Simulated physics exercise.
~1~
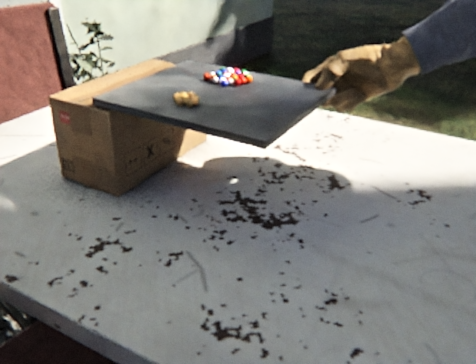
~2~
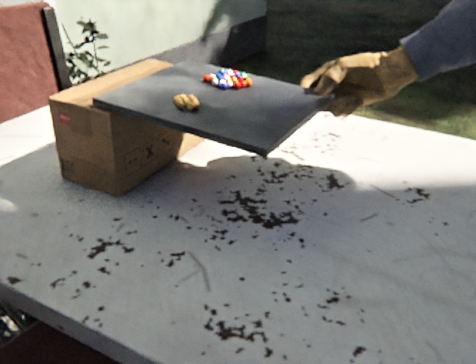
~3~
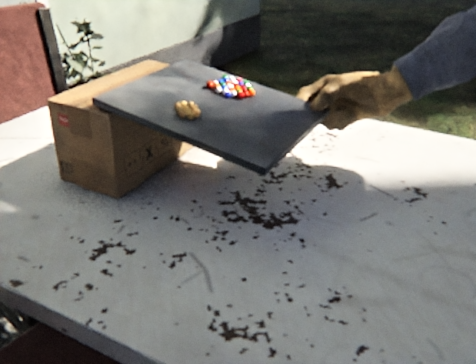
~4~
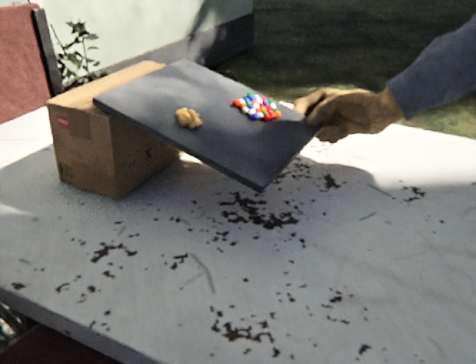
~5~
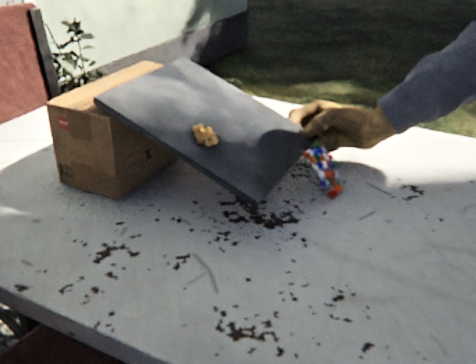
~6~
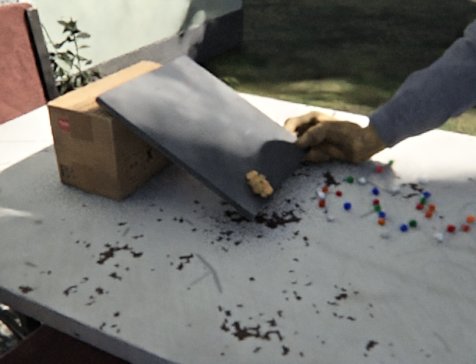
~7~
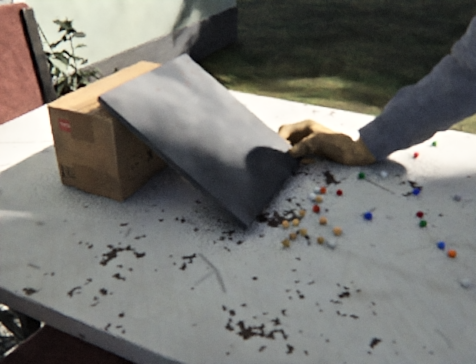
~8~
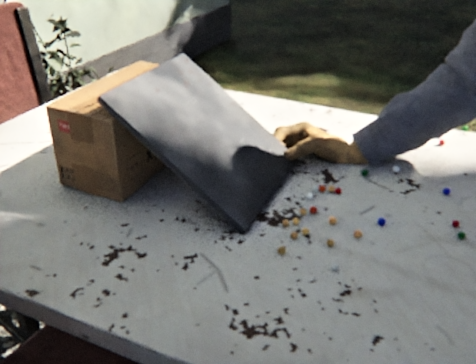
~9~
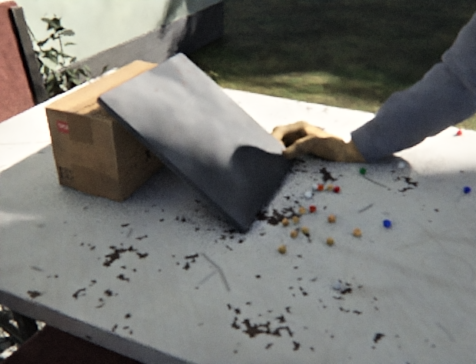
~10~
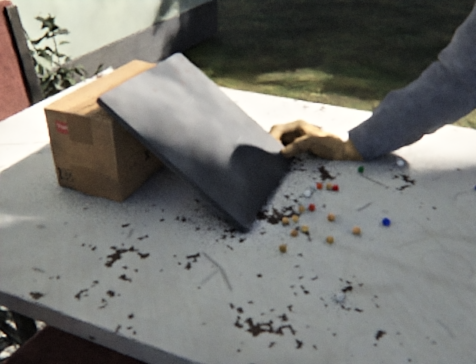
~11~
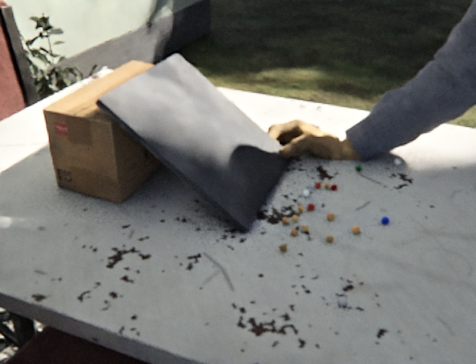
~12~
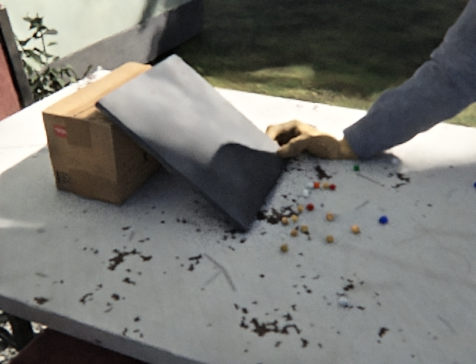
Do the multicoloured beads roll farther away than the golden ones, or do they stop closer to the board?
The multicoloured beads roll farther away, scattering well across the table, while the golden ones stay nearer the board.
